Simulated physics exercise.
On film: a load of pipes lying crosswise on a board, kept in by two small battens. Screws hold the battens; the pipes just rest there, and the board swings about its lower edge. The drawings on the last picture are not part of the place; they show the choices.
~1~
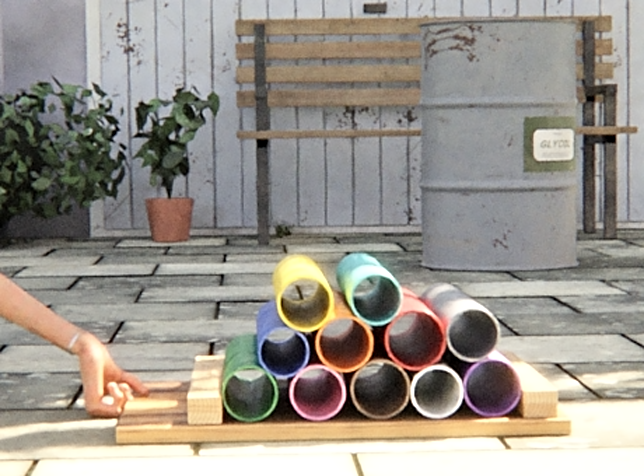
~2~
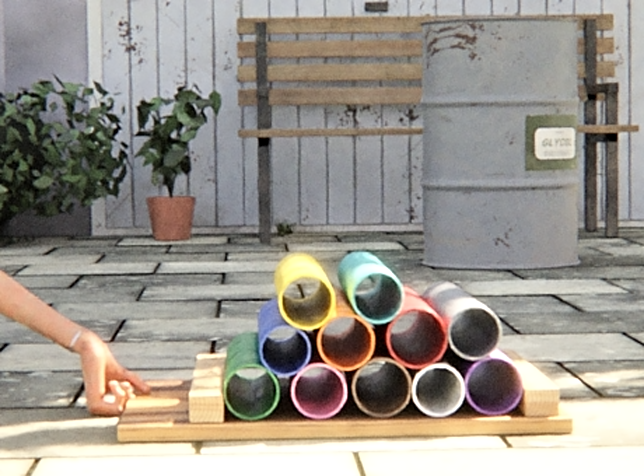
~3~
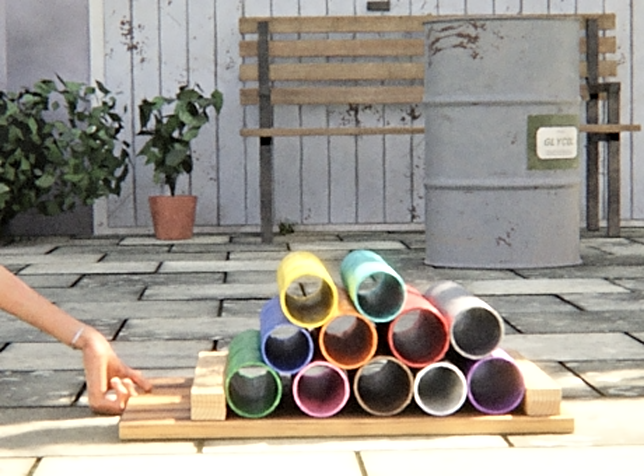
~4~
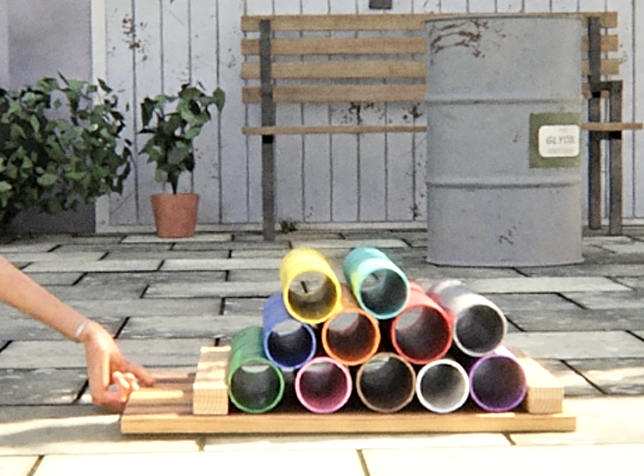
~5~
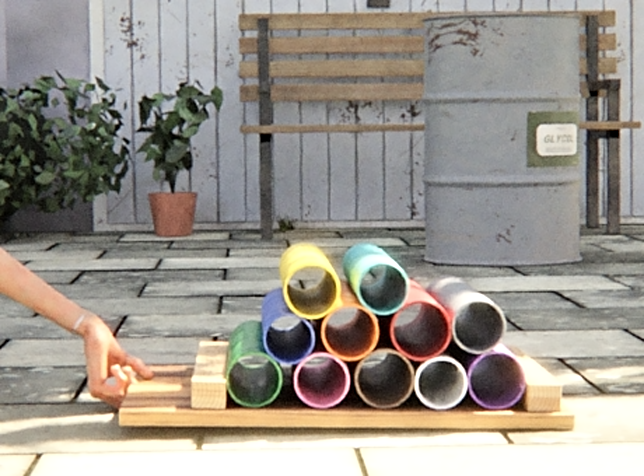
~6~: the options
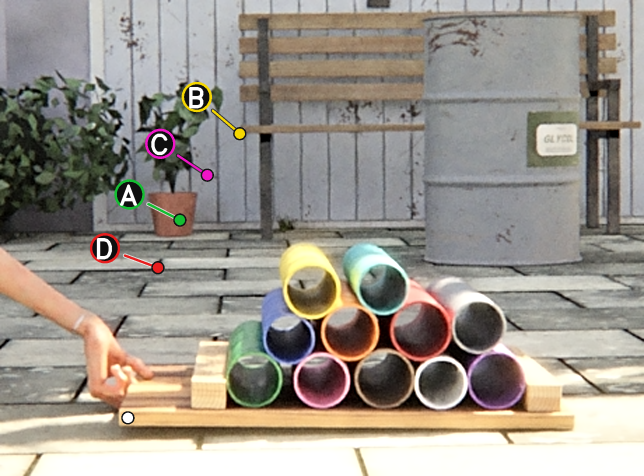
A wooden board bearing a stack of colourful pipes barely moves at first, as a hand grips its left end on a paved patio. The hand then rises a little, raising that end slightly, while the pipes stay stacked between two small wooden battens.
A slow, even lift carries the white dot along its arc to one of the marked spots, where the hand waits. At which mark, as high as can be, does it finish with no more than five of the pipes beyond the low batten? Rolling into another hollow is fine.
The highest mark that will do is A.
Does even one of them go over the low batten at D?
Yes.
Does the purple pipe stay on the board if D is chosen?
Yes.
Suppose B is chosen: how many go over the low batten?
At B the number is six.
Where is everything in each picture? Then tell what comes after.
In the first picture, pink pipe (318, 393); brown pipe (381, 389); white pipe (437, 392).
In the second picture, white pipe (439, 390); purple pipe (494, 386).
In the third picture, board (340, 390); green pipe (253, 389); grey pipe (477, 331).
In the fourth picture, board (342, 386); green pipe (255, 385); pink pipe (324, 385).
In the fifth picture, board (340, 382); green pipe (254, 380); pink pipe (322, 380).
On the copy, A at (180, 220); B at (240, 134); C at (207, 175); D at (158, 267); the white dot at (128, 418).
On A. First, board at 20°.
Then, board at 28°.
Finally, board at 28°, five over the low batten.
By contrast, B six over the low batten; C six over the low batten; D three over the low batten (red, grey, turquoise).
